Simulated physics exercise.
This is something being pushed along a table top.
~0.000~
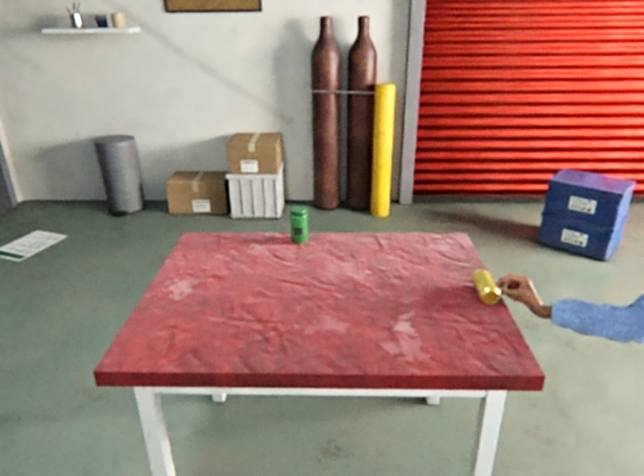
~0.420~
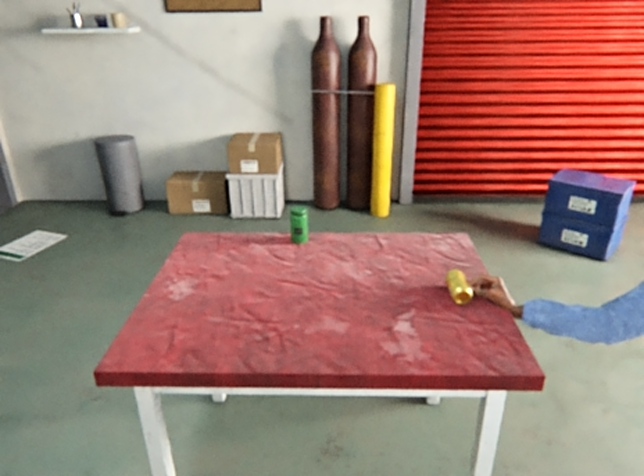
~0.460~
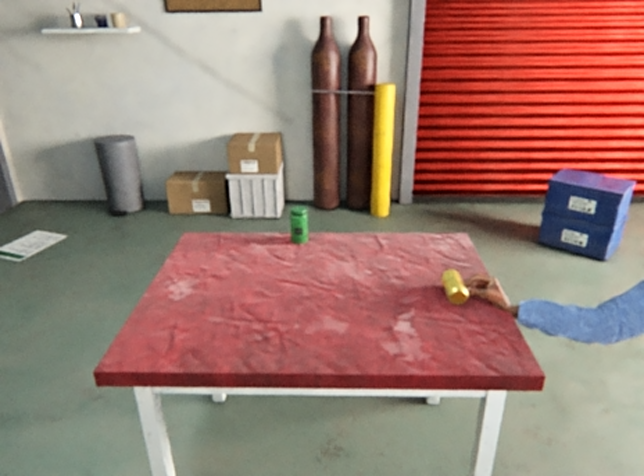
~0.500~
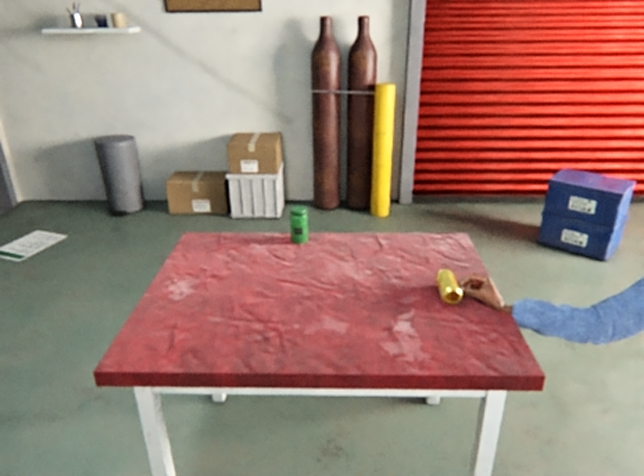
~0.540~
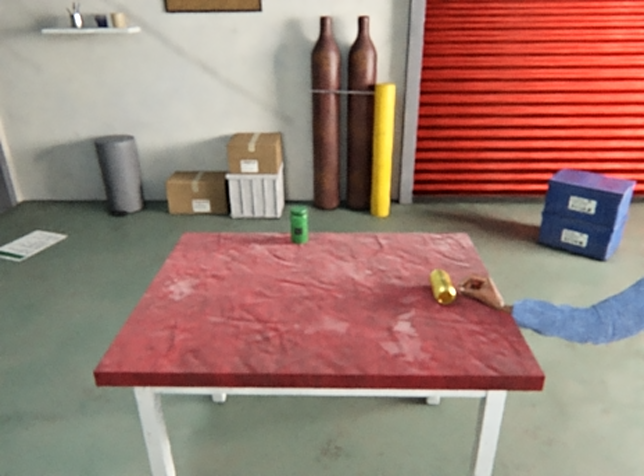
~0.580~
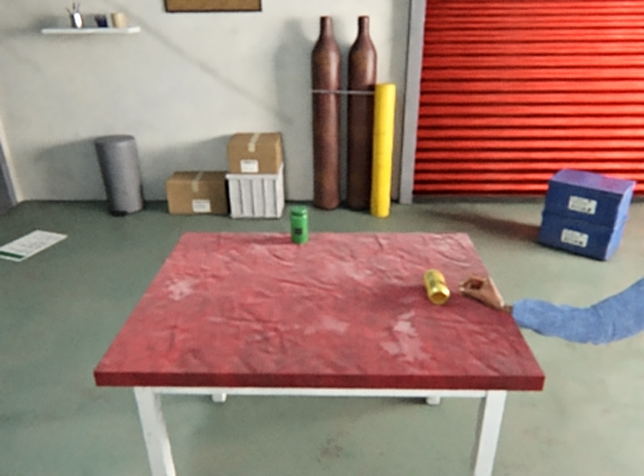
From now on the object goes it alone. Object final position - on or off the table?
It comes to rest on the table.
By 0.78 s, yellow can moved well along near (408, 286).
By 0.98 s, yellow can moved well along near (386, 286).
By 1.28 s, yellow can moved well along near (363, 286).
When it is over (2.1 s), moved from the start, yellow can. End places, in pixels of the last picture, yellow can near (348, 286).
